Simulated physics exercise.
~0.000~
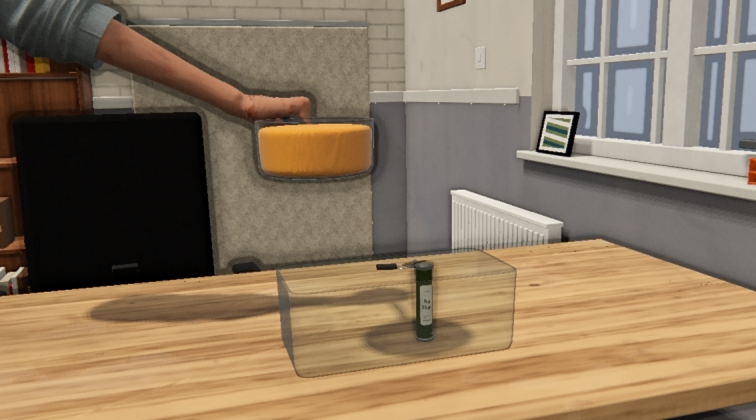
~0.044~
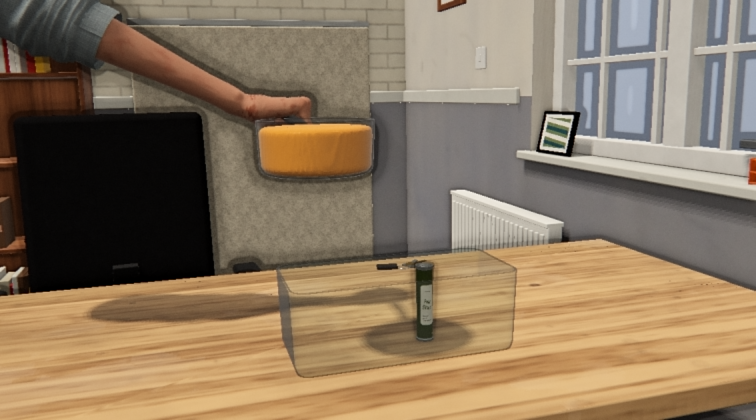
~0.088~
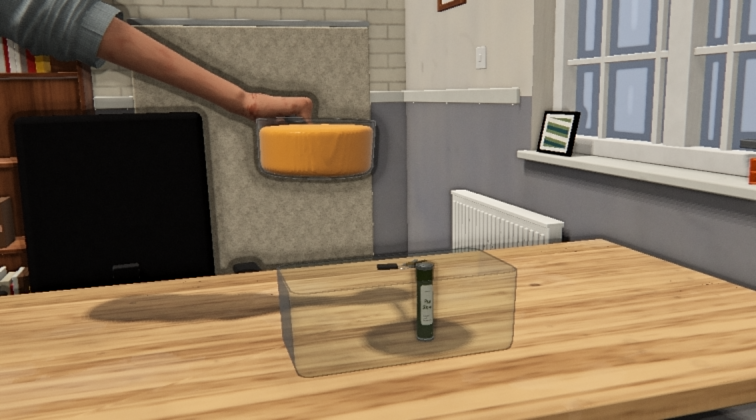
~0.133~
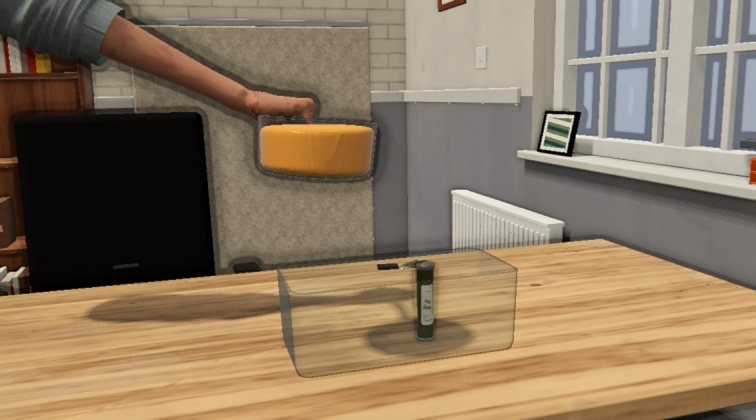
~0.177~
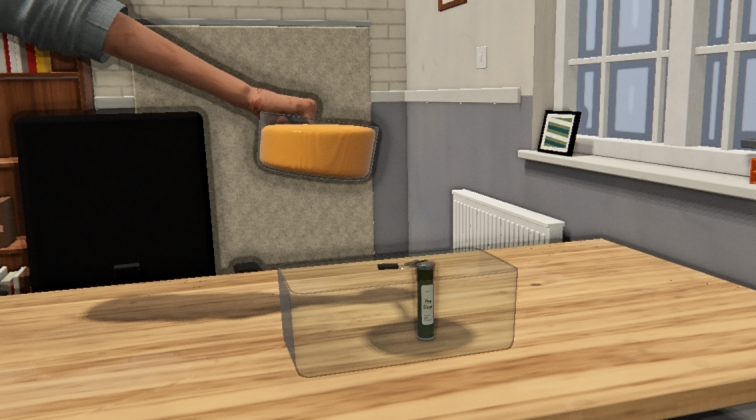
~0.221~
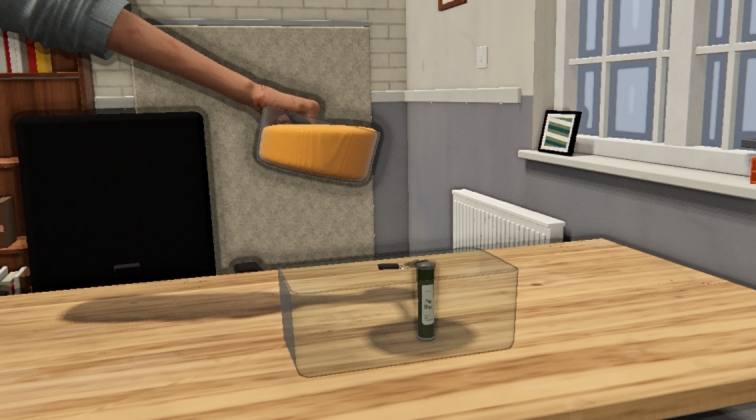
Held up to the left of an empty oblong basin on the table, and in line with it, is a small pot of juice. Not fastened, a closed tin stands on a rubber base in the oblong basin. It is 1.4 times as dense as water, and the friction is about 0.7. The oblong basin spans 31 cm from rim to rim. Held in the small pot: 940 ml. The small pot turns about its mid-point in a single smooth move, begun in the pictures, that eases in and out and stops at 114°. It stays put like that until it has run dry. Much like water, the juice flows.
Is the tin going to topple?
No.
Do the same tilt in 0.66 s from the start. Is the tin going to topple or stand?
In that case the tin overturns.
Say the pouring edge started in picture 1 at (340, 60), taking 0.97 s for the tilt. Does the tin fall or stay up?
Result: Tin tipped over.
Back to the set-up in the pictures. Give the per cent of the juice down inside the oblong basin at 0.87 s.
I'd say roughly 88 in a hundred of it.
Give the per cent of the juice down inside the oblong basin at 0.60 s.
I'd put it near 18 percent.
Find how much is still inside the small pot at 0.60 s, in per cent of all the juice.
I'd put it near 38 percent.
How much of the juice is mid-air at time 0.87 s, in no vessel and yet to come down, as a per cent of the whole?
9 per cent, roughly.
After 0.60 s the tilt is 77° and 37 per cent is still to pour; the tin stands where it began.
After 0.87 s the tilt is 111° and 4 per cent is still to pour; the tin stands 1 cm from where it began.
After 1.16 s the tilt is 114° and 0 per cent is still to pour; the tin stands 1 cm from where it began.
After 1.47 s the tilt is 114° and 0 per cent is still to pour; the tin stands 1 cm from where it began.
In the end the tin stands 1 cm from where it began.
